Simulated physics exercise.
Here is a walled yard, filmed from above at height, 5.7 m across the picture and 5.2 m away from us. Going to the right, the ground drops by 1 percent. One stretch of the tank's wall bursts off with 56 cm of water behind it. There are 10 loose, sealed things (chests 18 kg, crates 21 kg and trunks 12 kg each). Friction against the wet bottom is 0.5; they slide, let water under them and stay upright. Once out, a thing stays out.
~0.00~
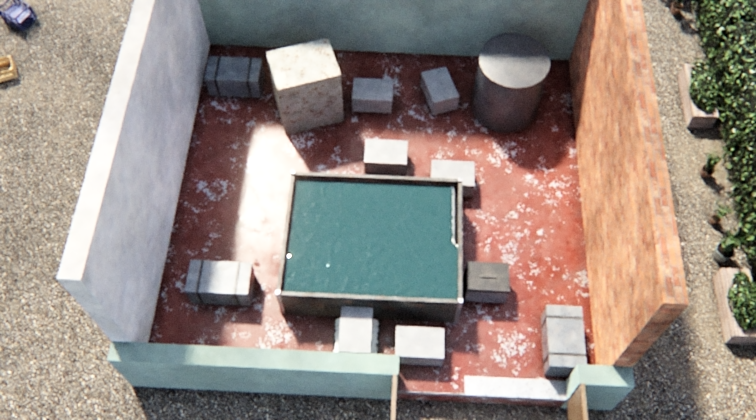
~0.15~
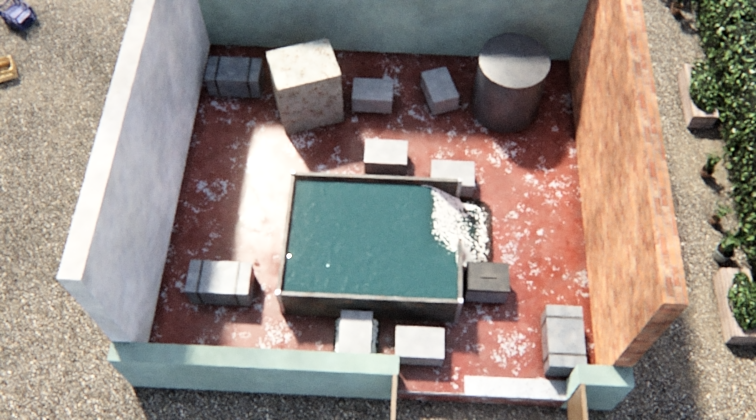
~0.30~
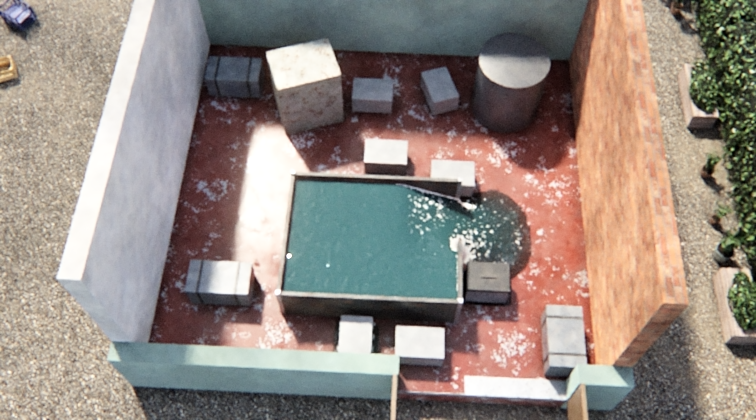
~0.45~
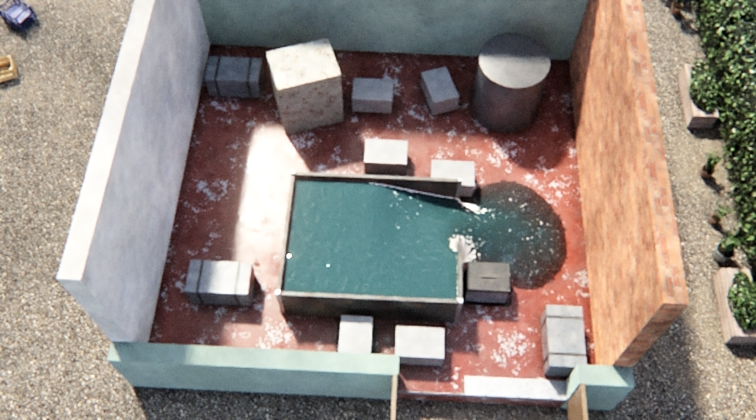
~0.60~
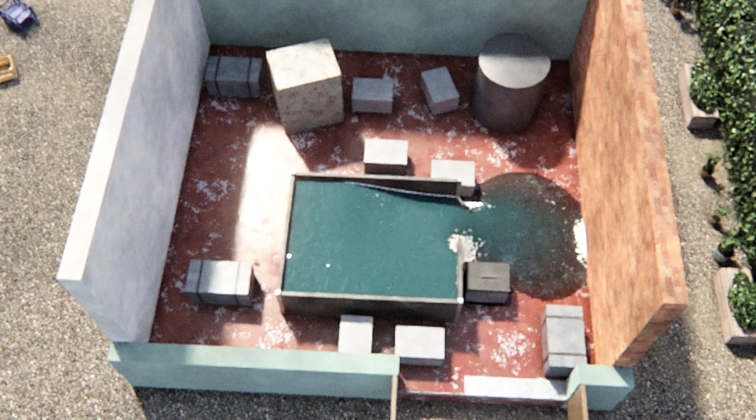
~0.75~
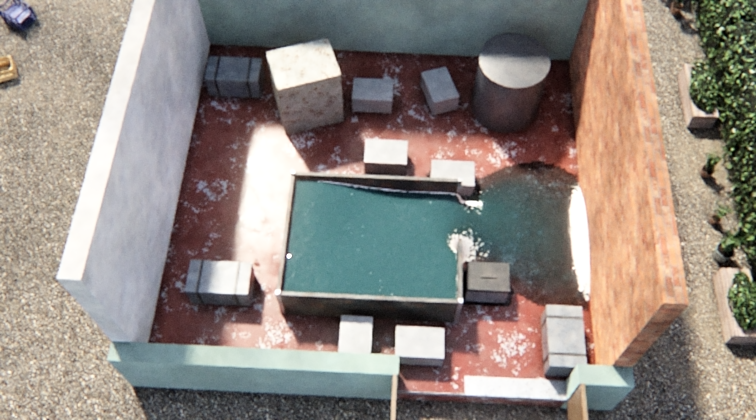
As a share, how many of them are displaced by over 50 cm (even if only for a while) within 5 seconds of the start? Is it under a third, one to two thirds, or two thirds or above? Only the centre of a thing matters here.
It is under a third.
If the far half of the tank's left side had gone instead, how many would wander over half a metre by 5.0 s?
Then the count would be 4.
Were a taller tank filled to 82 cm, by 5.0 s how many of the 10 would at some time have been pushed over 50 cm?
Result: 3.
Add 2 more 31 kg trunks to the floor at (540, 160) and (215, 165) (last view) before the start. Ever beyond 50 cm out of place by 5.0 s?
In order: Beyond it, within it.
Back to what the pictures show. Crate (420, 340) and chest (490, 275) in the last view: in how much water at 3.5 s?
Depth approx. 4 cm / 3 cm.
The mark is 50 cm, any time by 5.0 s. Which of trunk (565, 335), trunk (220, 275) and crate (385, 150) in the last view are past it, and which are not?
In that order: More, less, under.
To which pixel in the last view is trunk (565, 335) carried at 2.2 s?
About (521, 346), give or take.
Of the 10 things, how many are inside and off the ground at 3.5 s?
Of them, 1.
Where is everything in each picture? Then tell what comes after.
In the first picture, a crate at (356, 329), on the bottom; a chest at (488, 276), on the bottom; water covers 3.7 m2; 0 of 10 have shifted.
In the second picture, a crate at (355, 333) rests on the ground, 4 cm from its start; a chest at (488, 276), on the bottom; 4.2 m2 under water; 0 of 10 have shifted.
In the third picture, a crate at (355, 338) rests on the ground, 10 cm from its start; a chest at (488, 276), on the bottom; water covers 4.8 m2; 1 of 10 have shifted.
In the fourth picture, a crate at (355, 338), on the bottom, 10 cm from its start; a chest at (488, 276), on the bottom; 5.6 m2 under water; 1 of 10 have shifted.
In the fifth picture, a crate at (355, 338), on the bottom, 10 cm from its start; a chest at (488, 276) rests on the ground; water covers 6.4 m2; 1 of 10 have shifted.
In the sixth picture, a crate at (355, 338), on the bottom, 10 cm from its start; a chest at (488, 276), on the bottom; water covers 6.9 m2; 1 of 10 have shifted.
After 1.1 s 0 of 10 are over 50 cm from their spots; 0 afloat.
After 2.2 s 1 of 10 are over 50 cm from their spots; 0 afloat.
After 3.5 s 1 of 10 are over 50 cm from their spots; 1 afloat.
After 5.0 s 1 of 10 are over 50 cm from their spots, and 1 have been at some point; 1 afloat.
